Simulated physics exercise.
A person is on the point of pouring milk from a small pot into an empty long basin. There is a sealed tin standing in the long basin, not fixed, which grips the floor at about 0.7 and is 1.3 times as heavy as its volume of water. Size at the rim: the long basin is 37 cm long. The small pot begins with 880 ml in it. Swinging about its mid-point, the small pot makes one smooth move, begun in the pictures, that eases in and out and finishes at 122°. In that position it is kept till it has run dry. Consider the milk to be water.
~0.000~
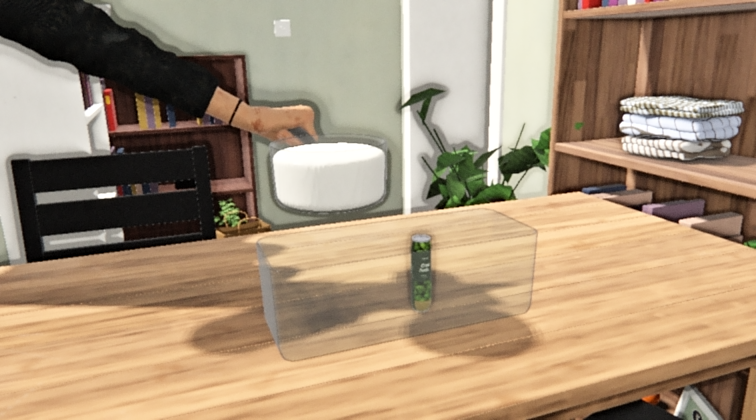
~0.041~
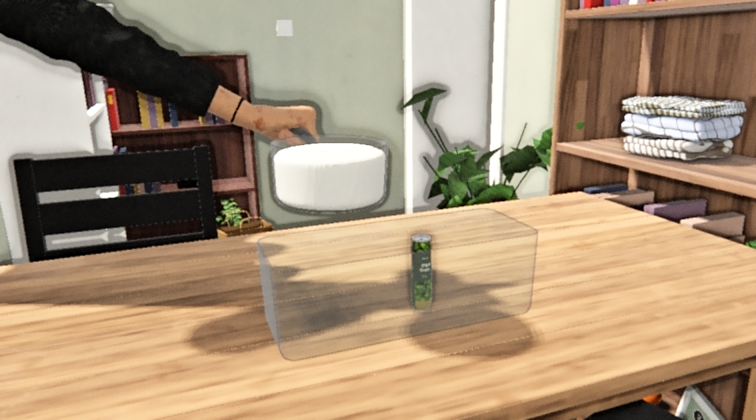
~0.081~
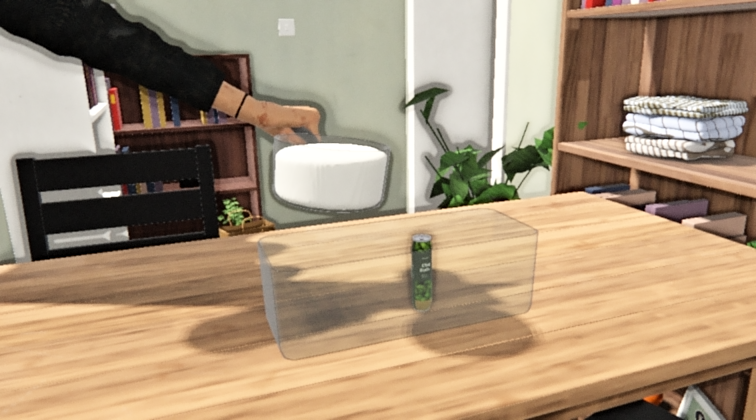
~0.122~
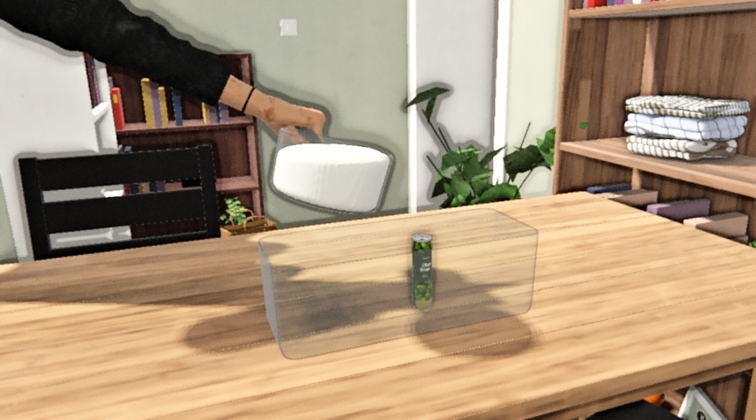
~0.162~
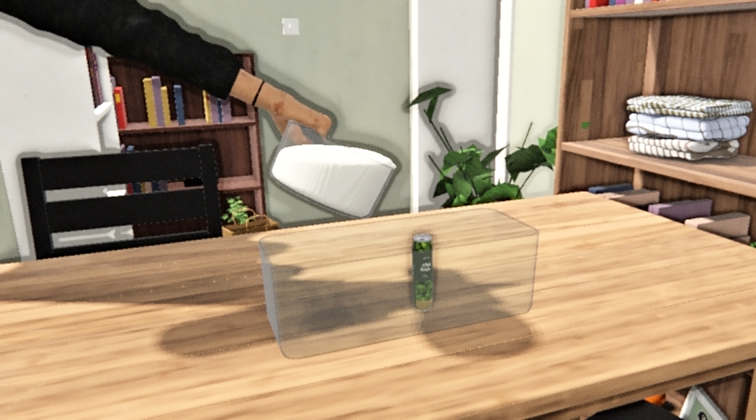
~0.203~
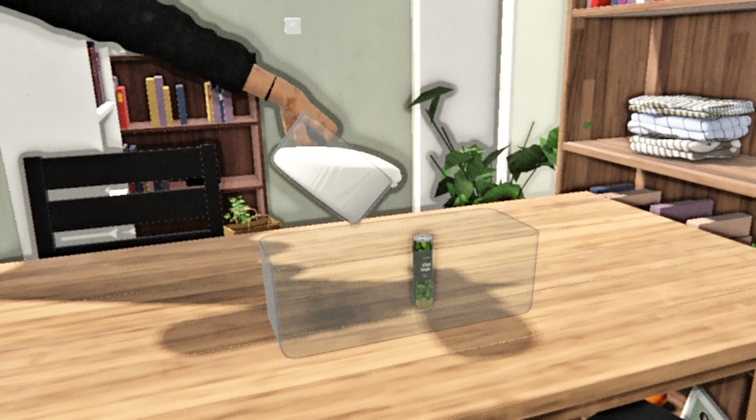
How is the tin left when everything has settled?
It is tipped.
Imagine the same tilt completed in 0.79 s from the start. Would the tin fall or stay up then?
Then the tin tumbles.
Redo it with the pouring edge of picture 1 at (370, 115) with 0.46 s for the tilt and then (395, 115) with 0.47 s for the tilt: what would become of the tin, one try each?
Run one: It tumbles. Run two: It tumbles.
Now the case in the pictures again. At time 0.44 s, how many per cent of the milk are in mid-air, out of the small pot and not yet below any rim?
Roughly 18 percent.
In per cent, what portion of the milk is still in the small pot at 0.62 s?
Near 1 in a hundred.
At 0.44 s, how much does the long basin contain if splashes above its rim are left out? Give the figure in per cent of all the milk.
Close to 70 in a hundred.
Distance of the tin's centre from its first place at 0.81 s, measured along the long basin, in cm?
It has moved some 6 cm.
After 0.44 s the tilt is 117° and 11 per cent is still to pour; the tin stands where it began.
After 0.62 s the tilt is 122° and 1 per cent is still to pour; the tin leans 20°.
After 0.81 s the tilt is 122° and 0 per cent is still to pour; the tin leans 59°.
After 1.01 s the tilt is 122° and 0 per cent is still to pour; the tin lies on its side.
In the end the tin lies on its side.
